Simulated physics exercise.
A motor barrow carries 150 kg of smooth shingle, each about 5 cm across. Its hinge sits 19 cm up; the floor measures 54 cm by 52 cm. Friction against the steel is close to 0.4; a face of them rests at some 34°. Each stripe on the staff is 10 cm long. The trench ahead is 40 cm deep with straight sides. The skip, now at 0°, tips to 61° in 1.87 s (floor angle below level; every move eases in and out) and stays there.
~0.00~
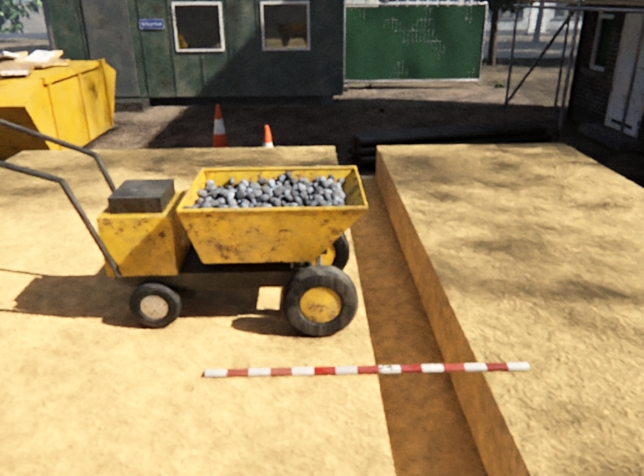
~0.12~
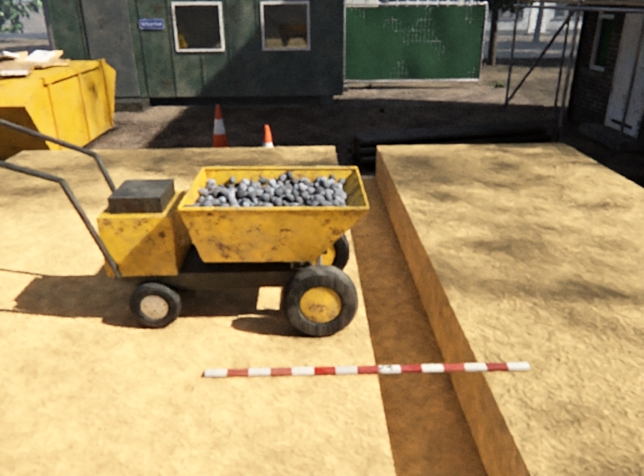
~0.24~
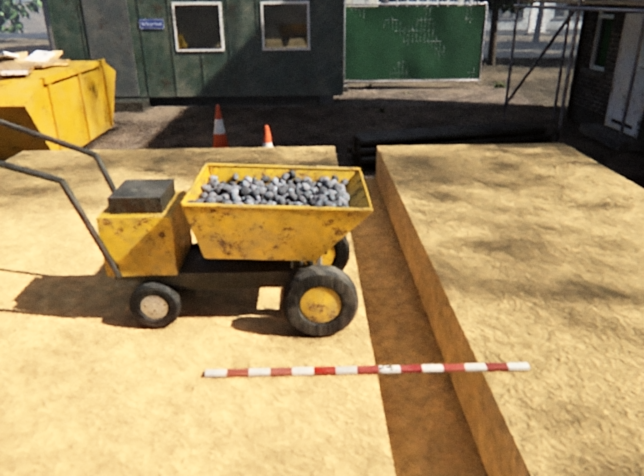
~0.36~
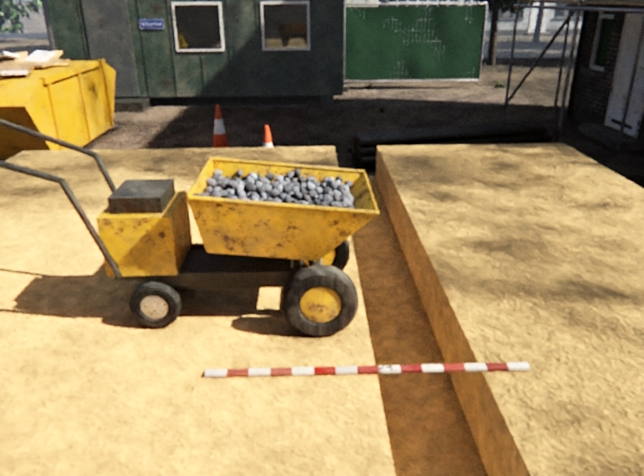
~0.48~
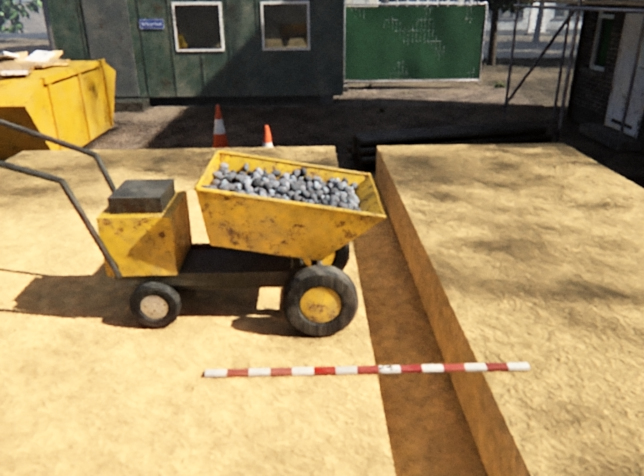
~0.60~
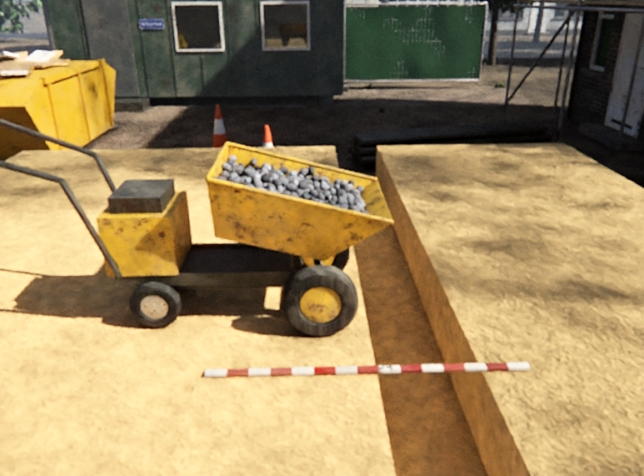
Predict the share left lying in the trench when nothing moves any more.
Close to 64 in a hundred.
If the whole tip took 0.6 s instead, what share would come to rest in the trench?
In that case some 45 per cent.
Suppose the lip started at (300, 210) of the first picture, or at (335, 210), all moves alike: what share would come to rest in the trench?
First some 100, then 95 per cent.
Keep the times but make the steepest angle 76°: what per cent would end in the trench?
Then about 60 per cent.
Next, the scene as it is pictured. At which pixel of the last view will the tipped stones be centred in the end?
Their middle is at about (435, 342).
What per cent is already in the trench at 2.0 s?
About 20 per cent by then.
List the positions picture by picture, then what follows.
In the first frame, the skip is at 0°, its lip at (367, 208); the top of the load is at (279, 187).
In the second frame, lip at (369, 209), floor tilted 1°, highest stones at (271, 187); the stones move at 0.1 m/s on average.
In the third frame, lip at (372, 210), floor tilted 3°, highest stones at (245, 186); the stones move at 0.2 m/s on average.
In the fourth frame, lip at (378, 213), floor tilted 6°, highest stones at (240, 183); the stones move at 0.3 m/s on average.
In the fifth frame, lip at (385, 217), floor tilted 10°, highest stones at (233, 175); the stones move at 0.3 m/s on average.
In the sixth frame, lip at (393, 222), floor tilted 15°, highest stones at (237, 168); the stones move at 0.4 m/s on average.
After 1.4 s the floor is at 51°; 100 % in the skip; the foremost stones are at (417, 243).
After 2.0 s the floor is at 61°; 57 % in the skip, 21 % in the trench, 22 % past the trench; the foremost stones are at (520, 297).
After 2.3 s the floor is at 61°; 32 % in the skip, 33 % in the trench, 36 % past the trench; the foremost stones are at (579, 296).
After 4.3 s the floor is at 61°; 0 % in the skip, 64 % in the trench, 36 % past the trench; the foremost stones are at (602, 285).
